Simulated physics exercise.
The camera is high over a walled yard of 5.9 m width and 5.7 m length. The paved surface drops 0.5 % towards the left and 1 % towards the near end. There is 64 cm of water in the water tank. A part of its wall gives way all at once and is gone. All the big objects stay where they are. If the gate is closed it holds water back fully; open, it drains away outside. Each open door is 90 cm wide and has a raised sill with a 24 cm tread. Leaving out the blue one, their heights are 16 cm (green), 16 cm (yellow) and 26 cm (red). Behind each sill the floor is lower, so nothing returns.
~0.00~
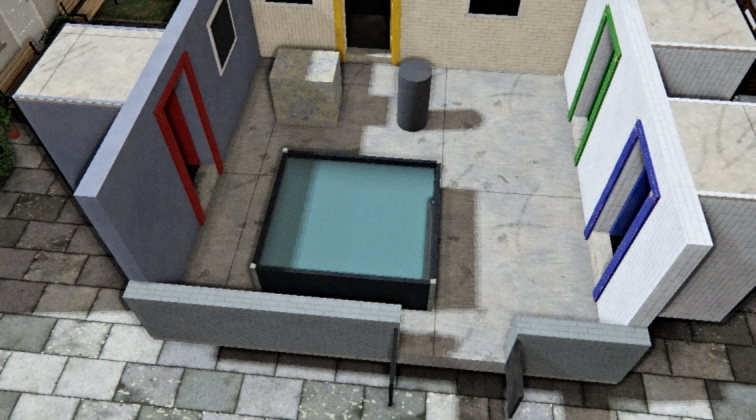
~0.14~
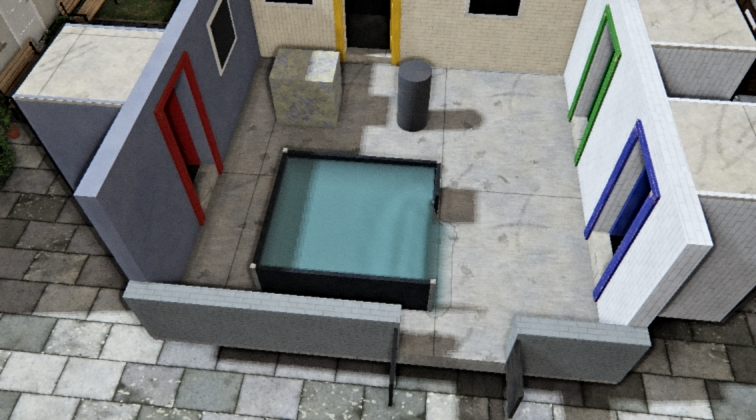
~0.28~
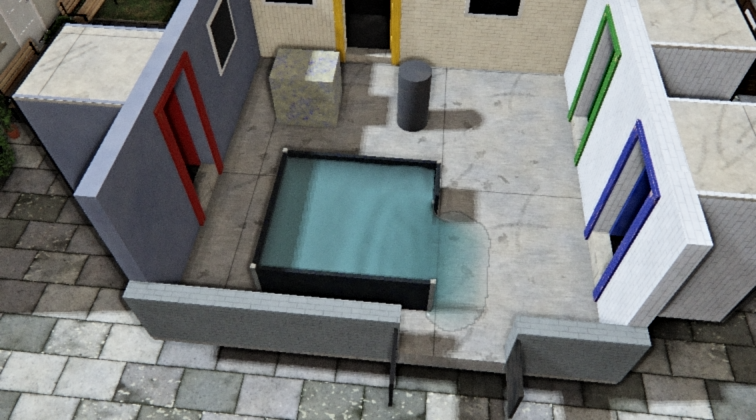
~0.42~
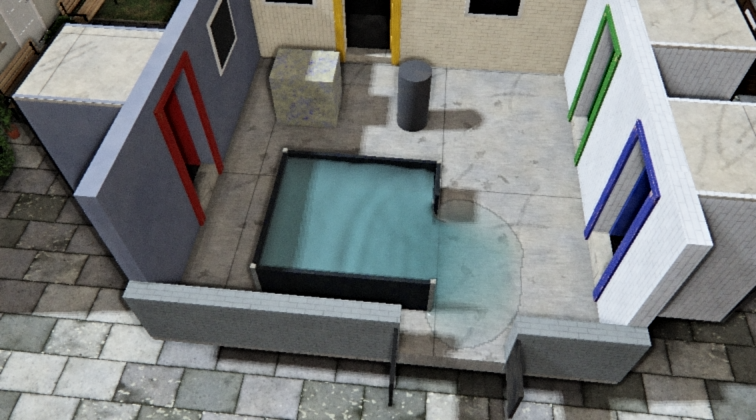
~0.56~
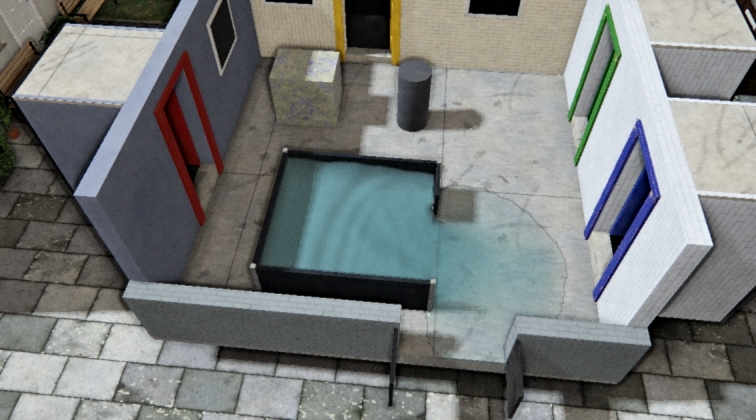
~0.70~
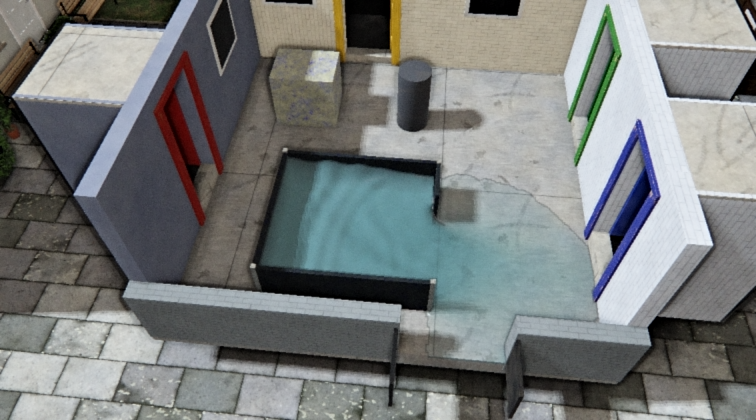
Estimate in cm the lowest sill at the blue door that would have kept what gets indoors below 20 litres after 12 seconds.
It would have to be roughly 33 cm high.
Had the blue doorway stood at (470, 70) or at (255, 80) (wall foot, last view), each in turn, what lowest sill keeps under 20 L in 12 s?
About 13.0 and 14.5 cm.
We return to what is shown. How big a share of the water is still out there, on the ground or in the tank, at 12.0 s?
Some 72 per cent remains.
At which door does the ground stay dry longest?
It is the red one.
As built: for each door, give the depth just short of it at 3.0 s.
Depths in cm: Blue 30, green 10, yellow 0, red 0.
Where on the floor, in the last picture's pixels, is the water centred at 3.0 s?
At about (449, 242).
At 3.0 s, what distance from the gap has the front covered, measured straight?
Some 5.0 m out.
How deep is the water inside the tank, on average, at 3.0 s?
Roughly 26 cm on average.
After 1.4 s water covers 25 % of the floor, deepest (54 cm) near (581, 352); 35 cm at the blue door, 19 litres in over its 24 cm sill.
After 3.0 s water covers 35 % of the floor, deepest (32 cm) near (581, 352); 30 cm at the blue door, 98 litres in over its 24 cm sill.
After 12.0 s water covers 95 % of the floor, deepest (14 cm) near (170, 315); 5 cm at the blue door, 108 litres in over its 24 cm sill.
At the blue door as built, the water arrived by 0.7 s and peaked near 39 cm at 2.0 s.
With a sill of 29 cm, 47 litres would have come in within the 12 s; with 39 cm, 2 litres. So under 20 litres takes about 33 cm.
